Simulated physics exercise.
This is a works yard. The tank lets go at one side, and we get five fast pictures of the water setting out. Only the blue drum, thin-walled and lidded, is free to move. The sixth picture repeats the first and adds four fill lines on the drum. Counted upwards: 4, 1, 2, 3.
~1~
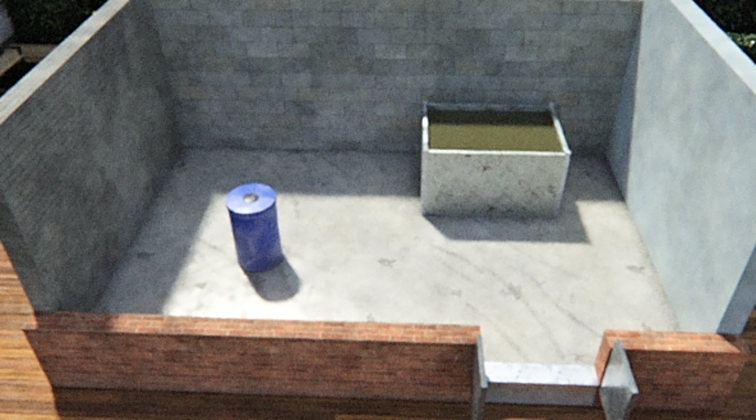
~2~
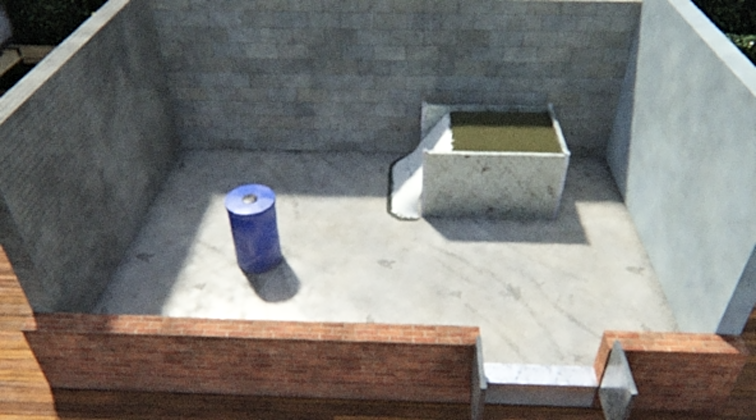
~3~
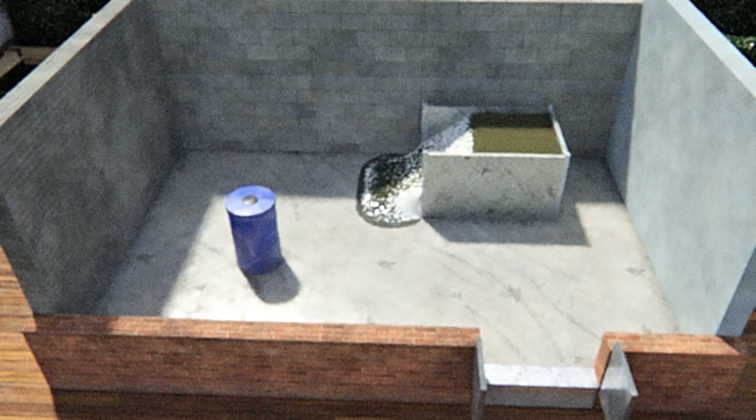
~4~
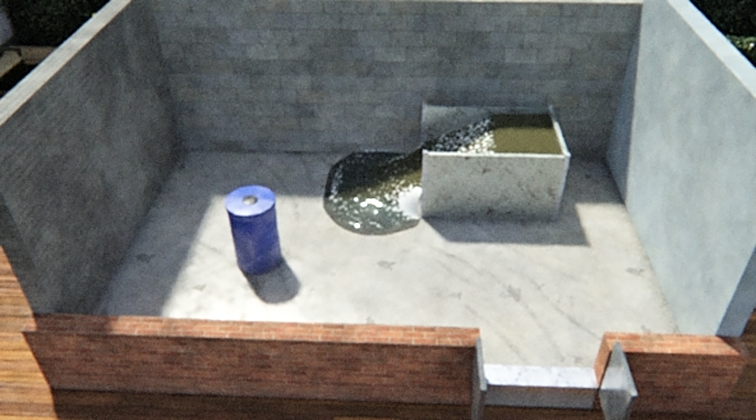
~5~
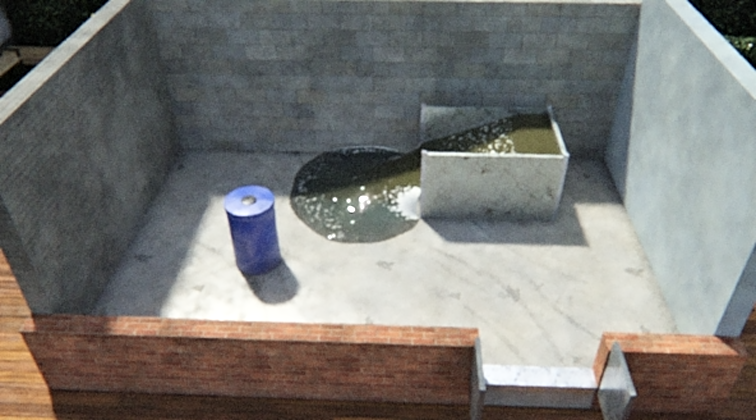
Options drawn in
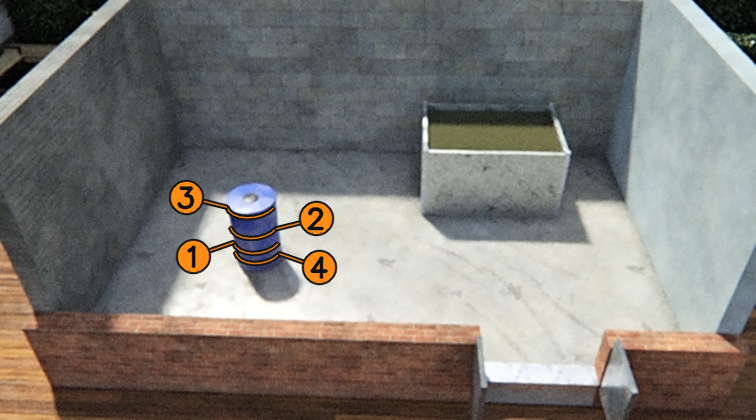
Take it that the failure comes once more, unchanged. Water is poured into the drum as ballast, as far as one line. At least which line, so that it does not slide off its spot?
1 will do.
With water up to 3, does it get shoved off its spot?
No, not at all.
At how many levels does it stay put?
Three of the four.
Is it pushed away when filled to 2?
No.
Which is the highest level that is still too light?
That would be 4.
On the marked copy, 1 at (252, 253); 2 at (250, 238); 3 at (246, 217); 4 at (254, 263); from the bottom up 4, 1, 2, 3.
If 1 is chosen, it does not move.
If 2 is chosen, it does not move.
If 3 is chosen, it does not move.
If 4 is chosen, it is pushed about twice its own width away.
